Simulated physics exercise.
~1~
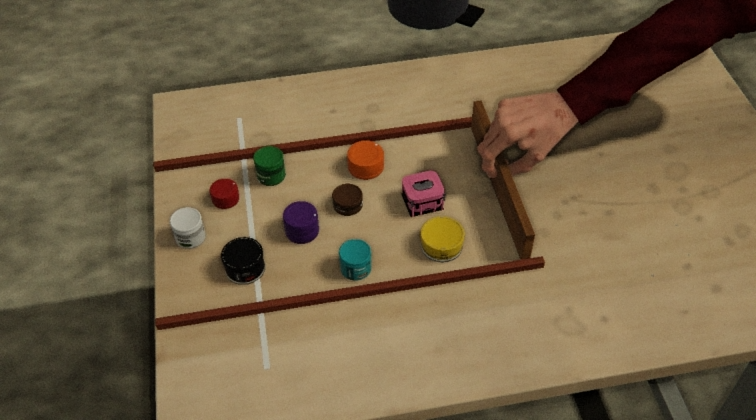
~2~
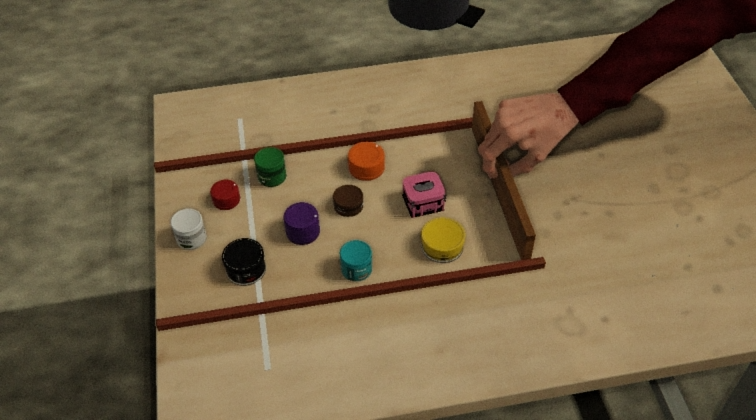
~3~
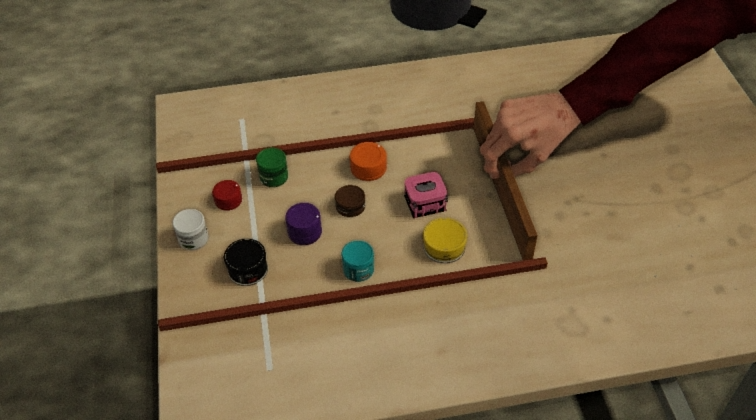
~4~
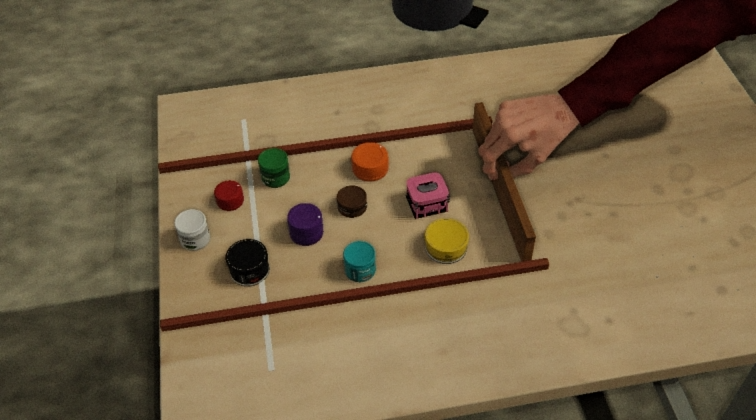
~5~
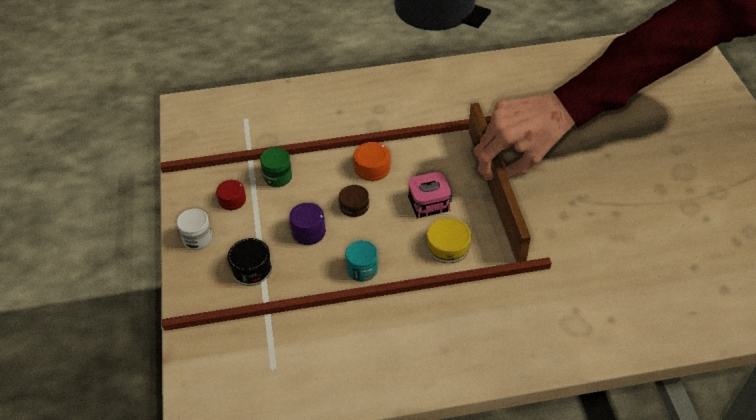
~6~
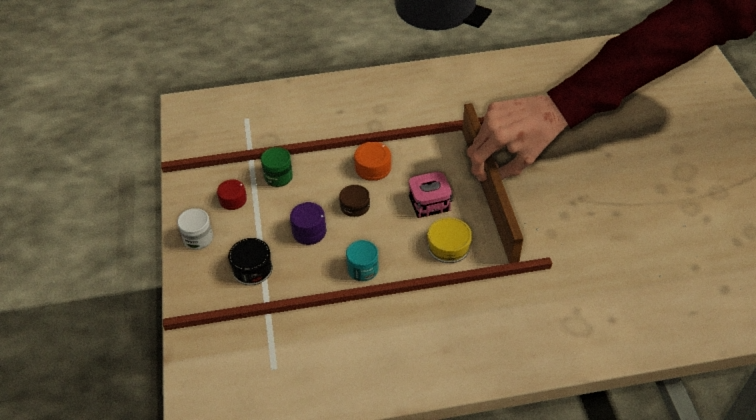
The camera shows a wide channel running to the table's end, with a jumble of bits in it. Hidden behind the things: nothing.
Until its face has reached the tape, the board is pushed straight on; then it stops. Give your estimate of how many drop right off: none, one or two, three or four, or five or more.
From what happens, the ones that come off the end make zero in total.
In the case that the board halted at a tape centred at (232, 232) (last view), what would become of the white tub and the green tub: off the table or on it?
White tub - gone; green tub - safe.
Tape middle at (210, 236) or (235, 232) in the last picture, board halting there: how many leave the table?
5, then 1.
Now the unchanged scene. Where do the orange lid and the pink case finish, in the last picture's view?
In the last picture they sit at about (235, 180) and about (239, 222).
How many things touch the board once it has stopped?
The count in contact is 3.
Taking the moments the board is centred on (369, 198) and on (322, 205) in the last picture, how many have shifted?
That gives 5 for the first and 7 for the second.
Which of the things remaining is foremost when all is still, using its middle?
White tub.
Soon after, none off yet; white tub at rest near (196, 229); red lid at rest near (232, 195); black pot at rest near (251, 262).
After that, none off yet; white tub at rest near (196, 229); red lid at rest near (232, 195); black pot moving near (244, 262).
In the end, the number that fall off is zero.
